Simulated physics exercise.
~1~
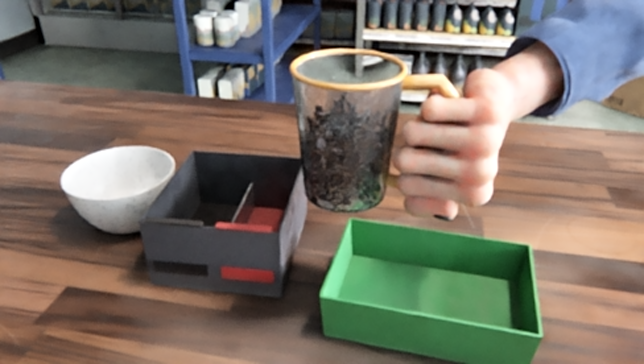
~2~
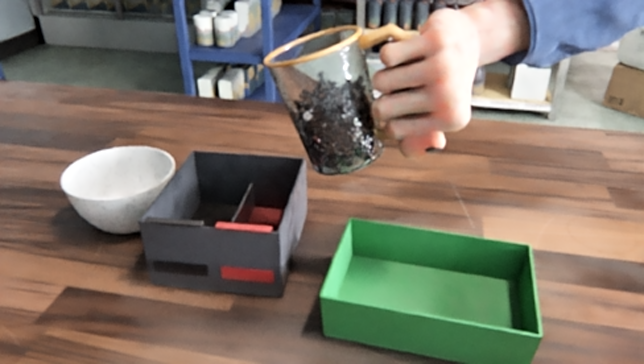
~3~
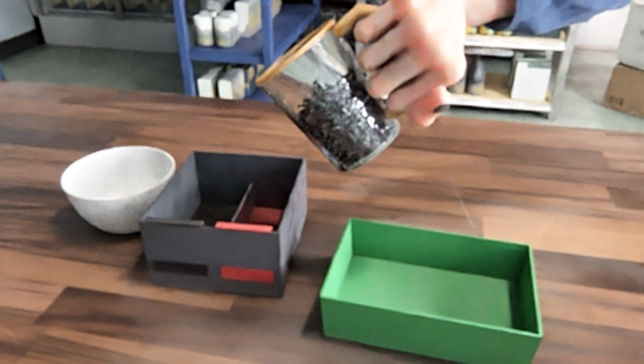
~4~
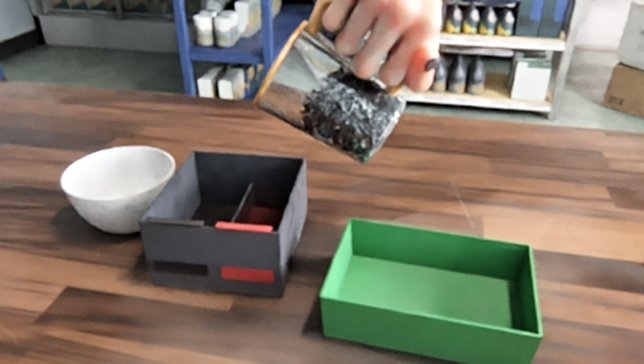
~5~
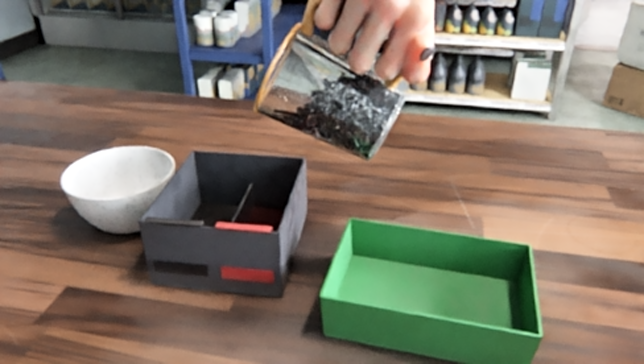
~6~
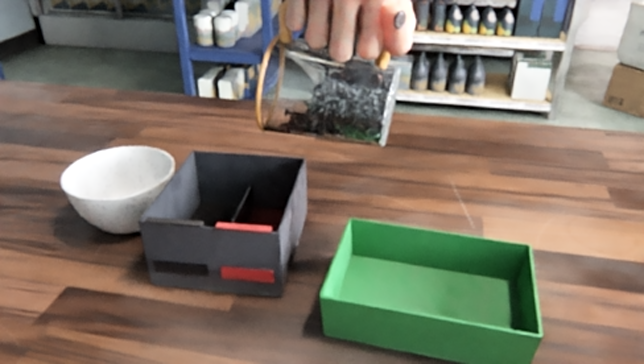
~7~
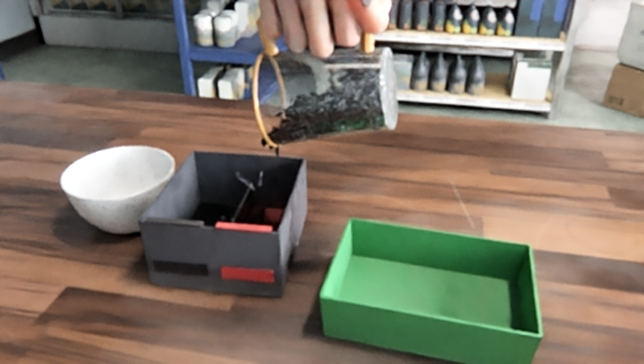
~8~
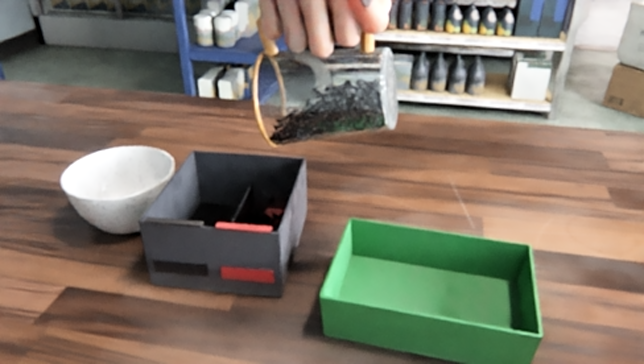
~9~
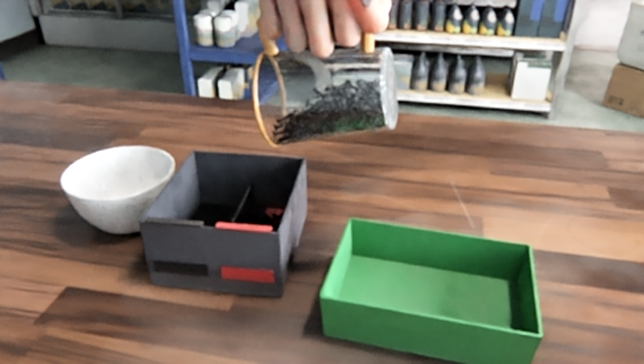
In the video, a hand lifts a clear mug of small black screws above a divided dark tin with a red section, beside a white bowl and a green tin, tips it leftward, and some screws fall into the divided tin while many remain in the sideways mug.
